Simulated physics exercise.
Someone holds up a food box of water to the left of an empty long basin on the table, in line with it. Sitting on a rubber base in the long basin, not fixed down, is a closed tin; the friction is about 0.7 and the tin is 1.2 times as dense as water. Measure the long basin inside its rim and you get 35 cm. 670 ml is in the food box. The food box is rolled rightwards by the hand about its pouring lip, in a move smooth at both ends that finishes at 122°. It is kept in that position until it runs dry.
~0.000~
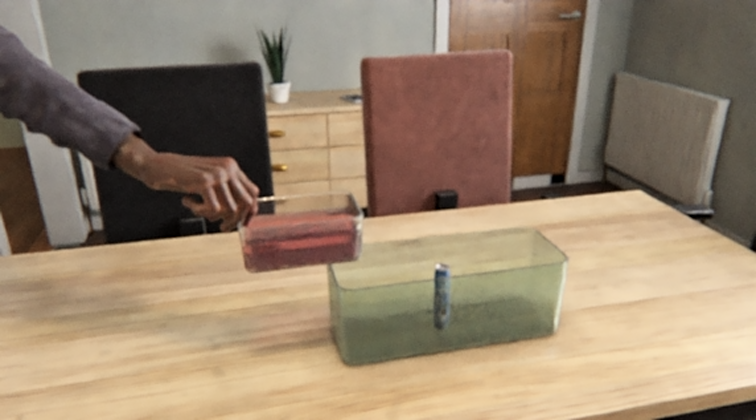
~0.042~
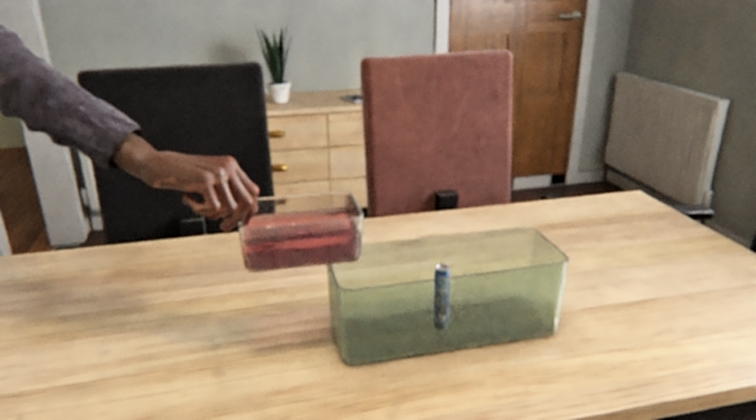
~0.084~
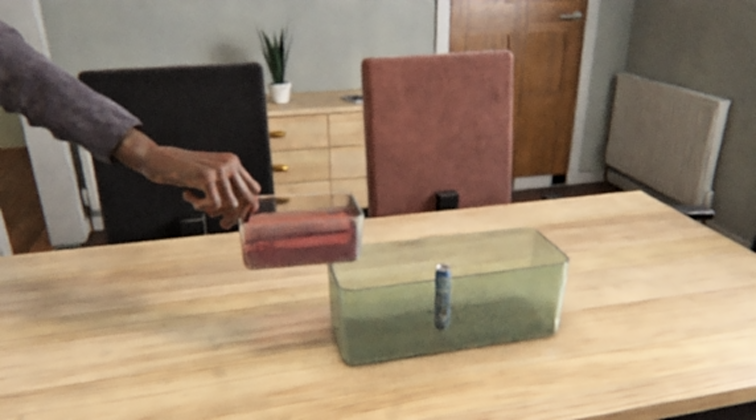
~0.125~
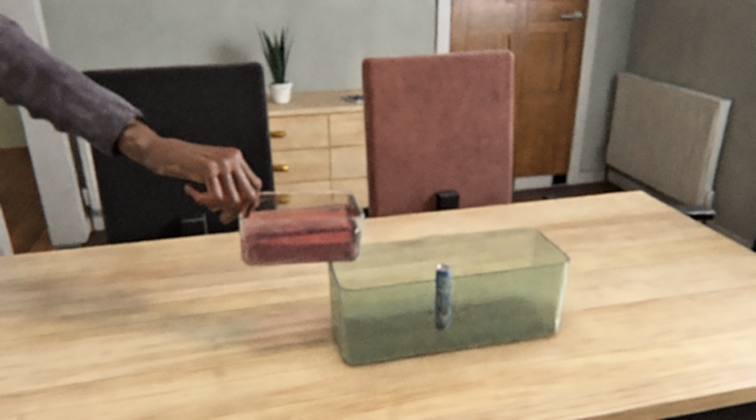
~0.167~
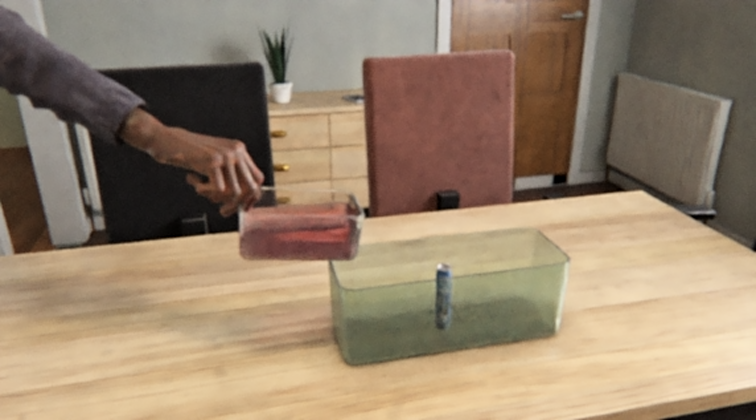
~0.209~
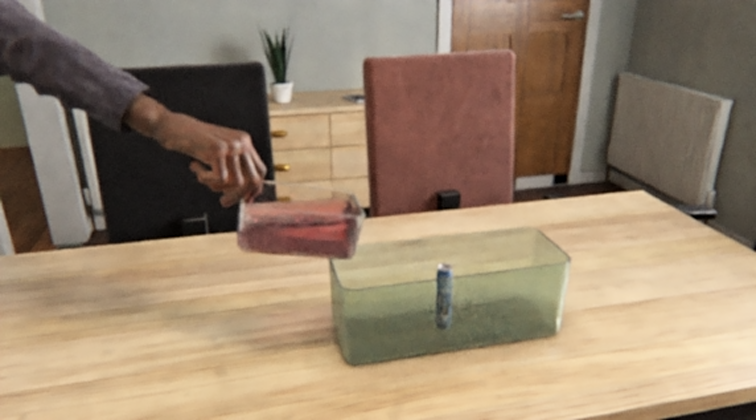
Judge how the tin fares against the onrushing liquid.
It overturns.
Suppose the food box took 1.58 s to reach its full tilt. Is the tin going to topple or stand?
Then it remains upright.
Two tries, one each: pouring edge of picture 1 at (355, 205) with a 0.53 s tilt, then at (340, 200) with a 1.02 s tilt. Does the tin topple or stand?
In the first try it comes down; in the second it comes down.
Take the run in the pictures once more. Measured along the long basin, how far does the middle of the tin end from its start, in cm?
All told, the tin's centre has moved close to 7.0 cm.
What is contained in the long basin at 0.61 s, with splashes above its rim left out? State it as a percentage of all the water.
Near 12 in a hundred.
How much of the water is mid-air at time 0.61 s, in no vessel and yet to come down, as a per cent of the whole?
My guess is roughly 48 %.
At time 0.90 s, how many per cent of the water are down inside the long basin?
About 84 per cent.
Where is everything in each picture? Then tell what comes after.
In the first picture, tilt 0°; pouring edge (356, 205); surface from (242, 229) to (354, 217); the long basin's rim runs from (332, 270) to (551, 244); the tin's top is at (442, 270).
In the second picture, tilt 1°; pouring edge (357, 205); surface from (242, 228) to (354, 217).
In the third picture, tilt 2°; pouring edge (357, 205); surface from (242, 227) to (355, 216).
In the fourth picture, tilt 4°; pouring edge (358, 205); surface from (241, 225) to (354, 214).
In the fifth picture, tilt 8°; pouring edge (358, 205); surface from (240, 221) to (354, 211).
In the sixth picture, tilt 12°; pouring edge (358, 205); surface from (240, 216) to (355, 208).
After 0.61 s the tilt is 78° and 41 per cent is still to pour; the tin stands where it began.
After 0.90 s the tilt is 117° and 3 per cent is still to pour; the tin leans 43°.
After 1.20 s the tilt is 122° and 0 per cent is still to pour; the tin lies on its side.
After 1.53 s the tilt is 122° and 0 per cent is still to pour; the tin lies on its side.
In the end the tin lies on its side.
